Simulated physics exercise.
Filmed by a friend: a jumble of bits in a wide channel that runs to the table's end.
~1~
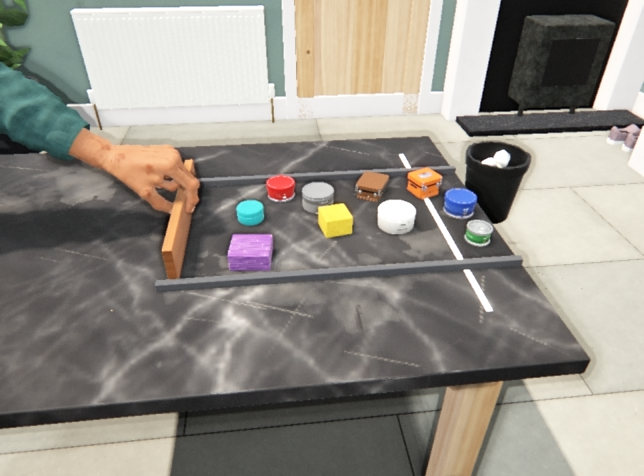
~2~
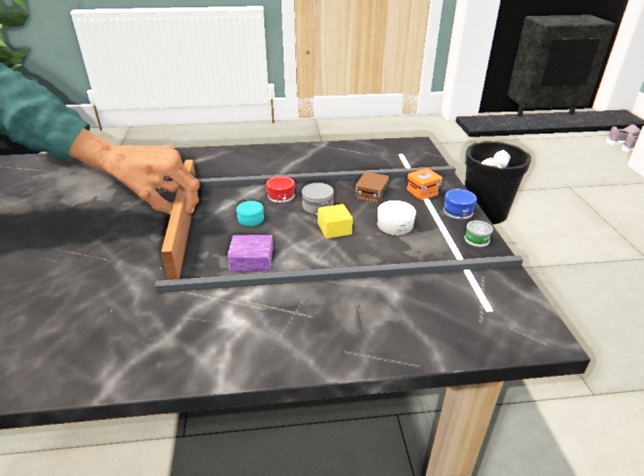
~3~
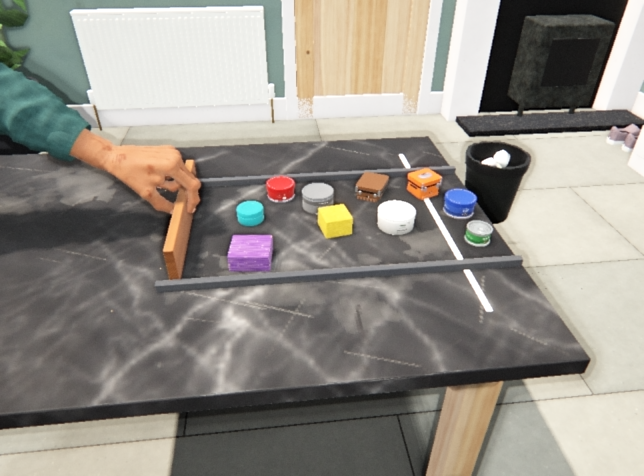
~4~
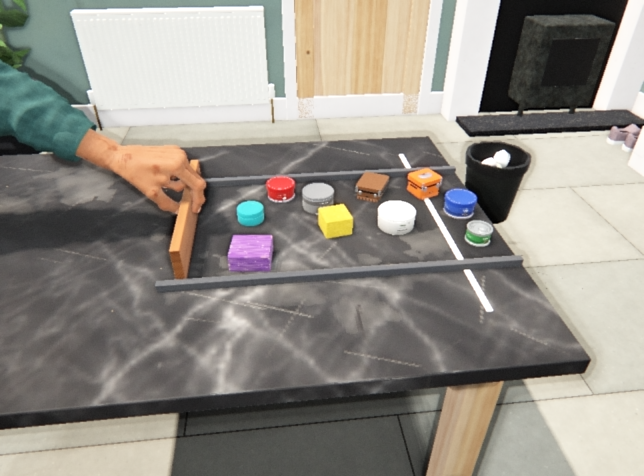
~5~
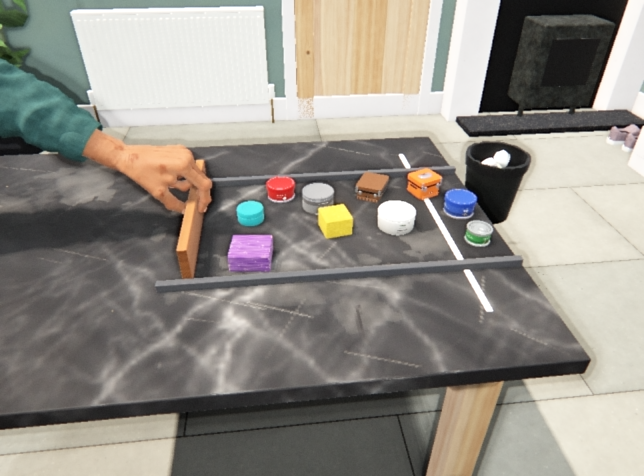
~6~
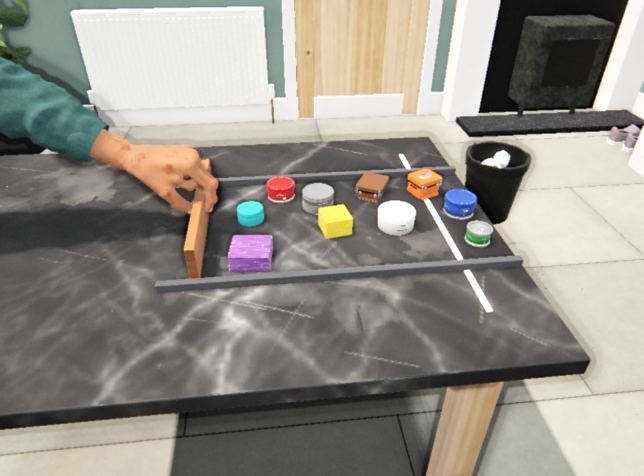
A hand in a teal sleeve grips an upright wooden board at the left of a dark marbled tabletop, seen from above one side in a tiled room. Between two grey rails sit purple, teal, red, grey, yellow, brown and white items, with orange, blue and green ones near a white strip at right. The hand slides the board slightly rightward, while the items and camera stay still.
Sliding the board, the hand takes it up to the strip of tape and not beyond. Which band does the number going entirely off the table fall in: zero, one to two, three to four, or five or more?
I expect the drop count to reach one but not three.
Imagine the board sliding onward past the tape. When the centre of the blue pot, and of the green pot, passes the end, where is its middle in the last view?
The blue pot puts it at (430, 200), the green pot at (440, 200).
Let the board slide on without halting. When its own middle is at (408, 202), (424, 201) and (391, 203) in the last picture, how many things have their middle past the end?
0; 1; 0.
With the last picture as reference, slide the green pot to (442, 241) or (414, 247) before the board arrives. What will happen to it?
First spot: Safe; second: Safe.
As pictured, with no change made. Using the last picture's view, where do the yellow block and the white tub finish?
The yellow block comes to rest at (454, 216), and the white tub comes to rest at (484, 215).
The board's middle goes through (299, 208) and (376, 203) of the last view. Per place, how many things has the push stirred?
Tally: First 4; then 8.
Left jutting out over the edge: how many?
3 in all.
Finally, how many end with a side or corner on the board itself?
So the total is 4.
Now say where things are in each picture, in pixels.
In the first picture, green pot (479, 233); blue pot (460, 204); orange case (424, 184); board (182, 214); tape (435, 214).
In the second picture, blue pot (460, 204); white tub (396, 218).
In the third picture, orange case (424, 184); grey tub (318, 199).
In the fourth picture, green pot (479, 234); board (189, 214).
In the fifth picture, blue pot (460, 204); yellow block (335, 221).
In the sixth picture, green pot (478, 234); blue pot (460, 204); orange case (424, 184); board (201, 214); tape (435, 215).
Soon after, none off yet; green pot at rest near (478, 234); blue pot at rest near (460, 204); orange case at rest near (424, 184).
After that, none off yet; green pot at rest near (478, 234); blue pot moving near (466, 202); orange case displaced about its own width near (454, 185).
In the end, the number that fall off is one or two; gone, orange case and blue pot.
